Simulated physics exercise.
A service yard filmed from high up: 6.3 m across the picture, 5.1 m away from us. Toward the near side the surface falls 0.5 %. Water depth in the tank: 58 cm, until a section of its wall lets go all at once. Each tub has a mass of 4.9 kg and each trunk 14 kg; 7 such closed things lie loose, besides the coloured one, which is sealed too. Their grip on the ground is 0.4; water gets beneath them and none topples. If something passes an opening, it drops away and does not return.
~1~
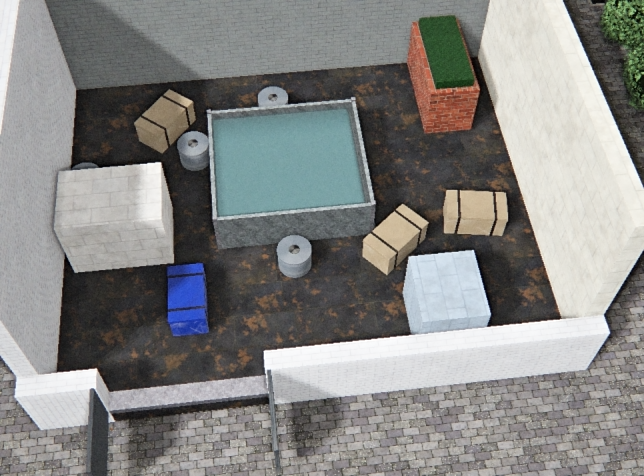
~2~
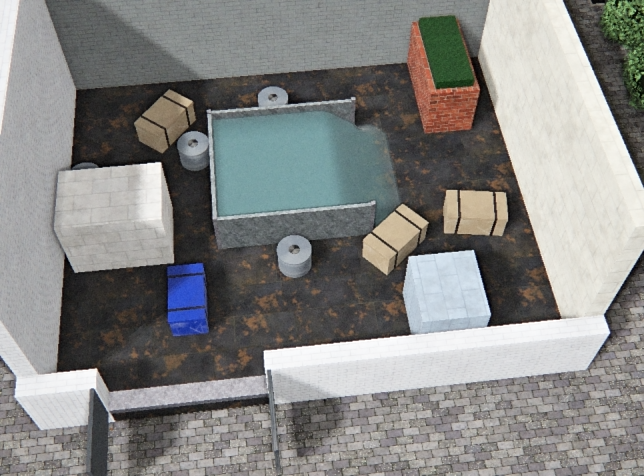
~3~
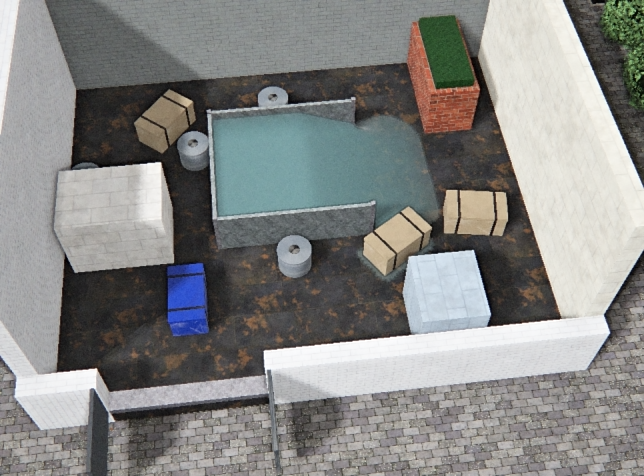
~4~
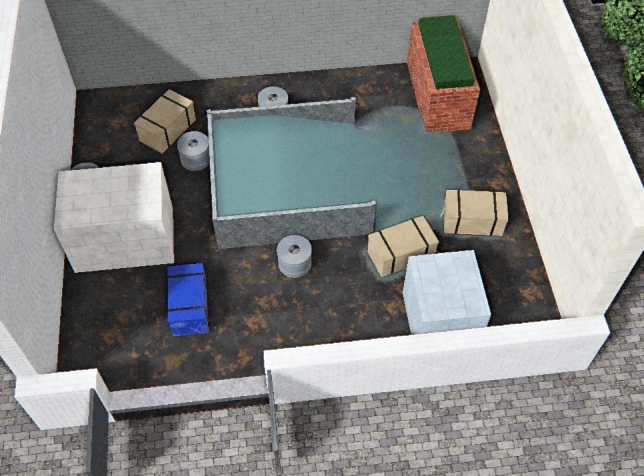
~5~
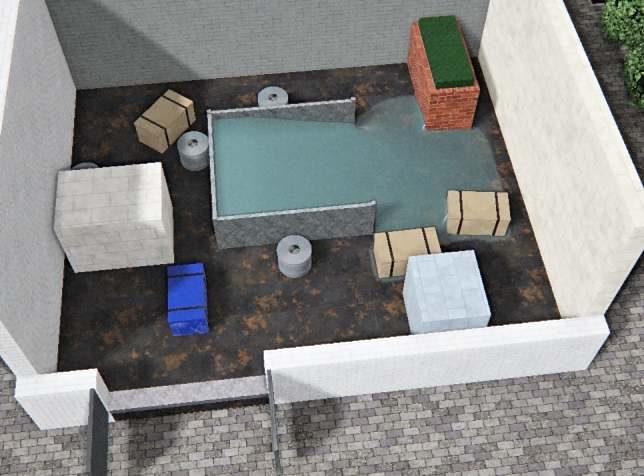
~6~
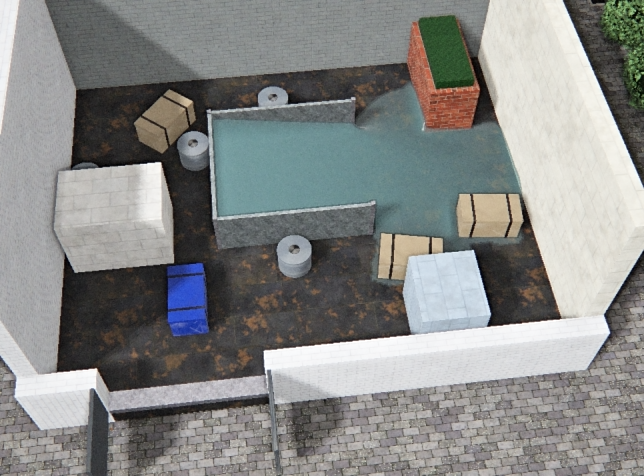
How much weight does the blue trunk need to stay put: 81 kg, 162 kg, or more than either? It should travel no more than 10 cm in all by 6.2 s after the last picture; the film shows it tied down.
It needs only 81 kg.
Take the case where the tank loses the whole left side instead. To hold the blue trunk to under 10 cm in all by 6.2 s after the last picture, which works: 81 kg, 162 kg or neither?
Result: Heavier option only.
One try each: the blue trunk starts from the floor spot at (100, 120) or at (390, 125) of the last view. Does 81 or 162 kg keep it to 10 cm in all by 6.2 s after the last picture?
Well, the little one does for the first, just the big one for the second.
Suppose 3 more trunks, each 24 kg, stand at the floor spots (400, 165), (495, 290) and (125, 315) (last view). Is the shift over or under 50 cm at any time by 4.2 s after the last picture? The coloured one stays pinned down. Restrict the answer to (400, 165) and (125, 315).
One after the other: Goes beyond it, then does not reach it.
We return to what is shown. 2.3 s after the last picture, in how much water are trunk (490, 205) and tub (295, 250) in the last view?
About 33 and 0 cm.
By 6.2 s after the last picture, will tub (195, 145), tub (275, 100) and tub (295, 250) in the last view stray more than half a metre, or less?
Taking them in order: Within the mark, beyond the mark, beyond the mark.
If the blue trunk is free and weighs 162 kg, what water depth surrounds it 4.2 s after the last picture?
Around 2 cm.
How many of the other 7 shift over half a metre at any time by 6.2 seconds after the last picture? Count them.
5 of them.
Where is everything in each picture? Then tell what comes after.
The blue trunk at (186, 292) rests on the ground; 3.5 m2 under water; 0 of 8 have shifted, in the first frame.
The blue trunk at (186, 292), on the bottom; water covers 4.4 m2; 0 of 8 have shifted, in the second frame.
The blue trunk at (186, 292) rests on the ground; 5.5 m2 under water; 0 of 8 have shifted, in the third frame.
The blue trunk at (186, 292) rests on the ground; 6.5 m2 under water; 1 of 8 have shifted, in the fourth frame.
The blue trunk at (186, 292) rests on the ground; water covers 7.6 m2; 1 of 8 have shifted, in the fifth frame.
The blue trunk at (186, 292), on the bottom; 8.5 m2 under water; 2 of 8 have shifted, in the sixth frame.
Then, 0.6 s after the last picture the blue trunk would be 0 cm from its start with 81 kg and 0 cm from its start with 162 kg; 0 cm of water round it then.
Then, 2.3 s after the last picture the blue trunk would be 0 cm from its start with 81 kg and 0 cm from its start with 162 kg; 0 cm of water round it then.
Then, 4.2 s after the last picture the blue trunk would be 0 cm from its start with 81 kg and 0 cm from its start with 162 kg; 2 cm of water round it then.
Then, 6.2 s after the last picture the blue trunk would be 2 cm from its start with 81 kg and 0 cm from its start with 162 kg; 6 cm of water round it then.
